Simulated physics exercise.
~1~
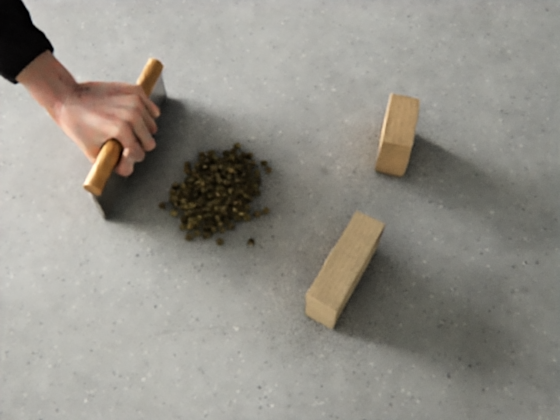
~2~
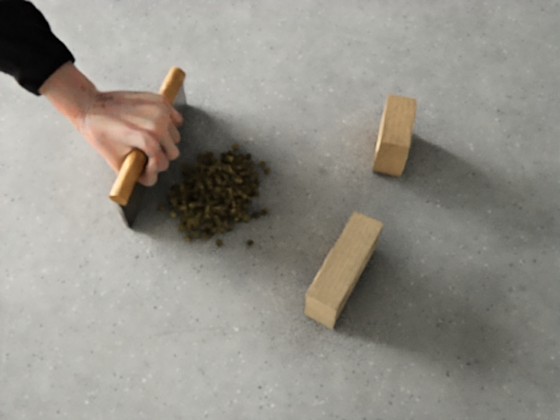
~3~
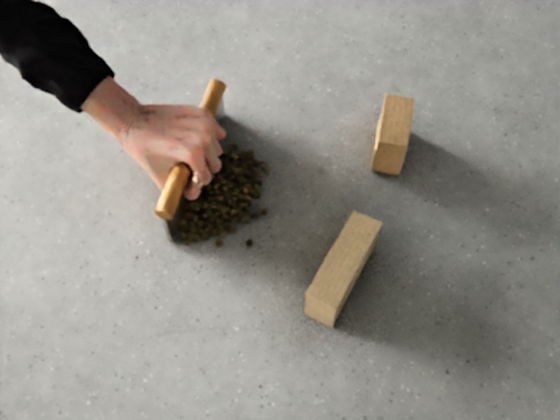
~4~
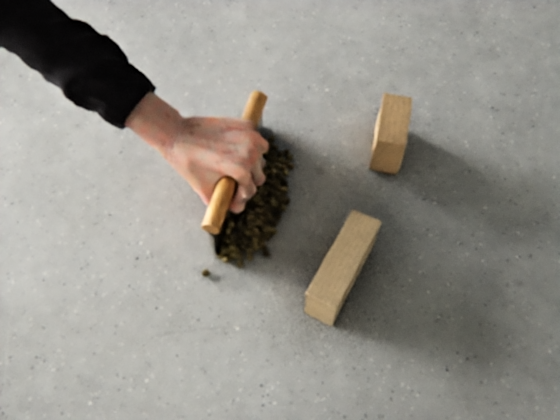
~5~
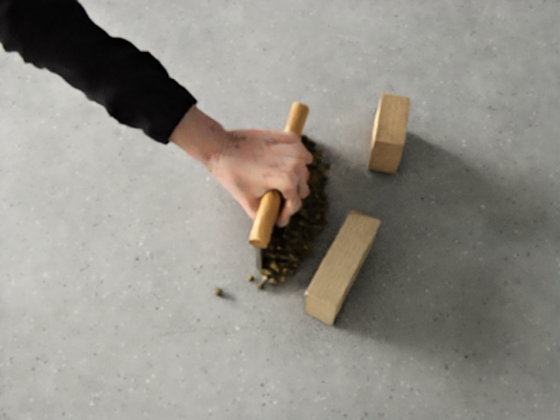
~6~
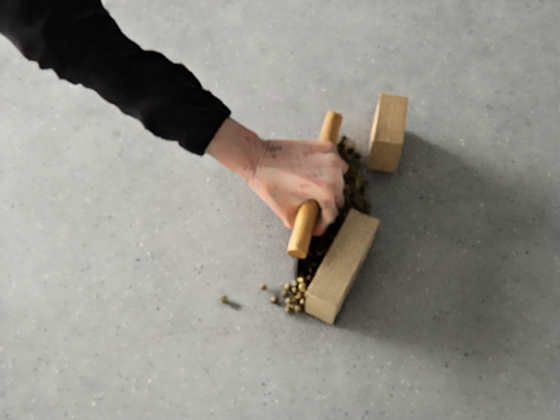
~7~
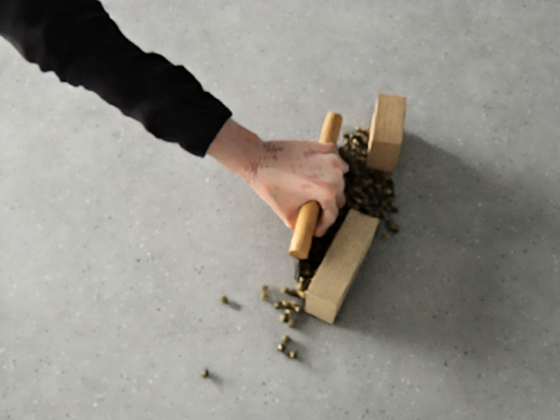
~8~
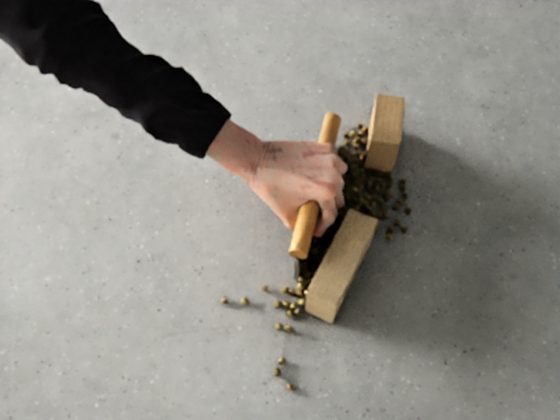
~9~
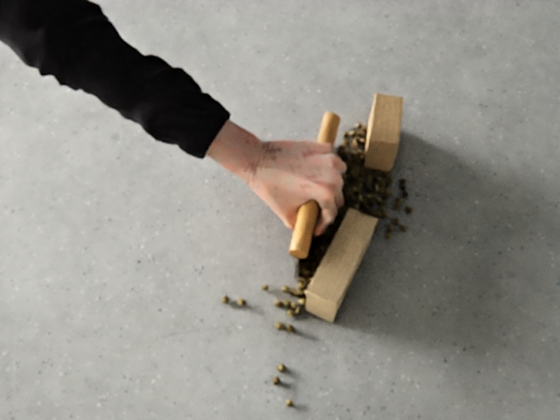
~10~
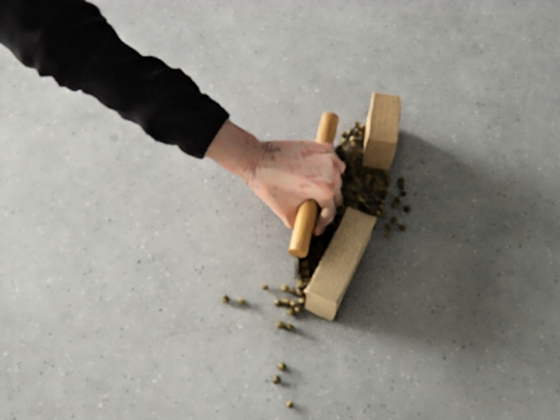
A hand in a black sleeve pushes a wooden-handled scraper rightward across a grey surface, sweeping a pile of small dark pieces toward two wooden blocks, then stops against them, with most pieces held up there, some in the gap and a few scattered around the nearer block.
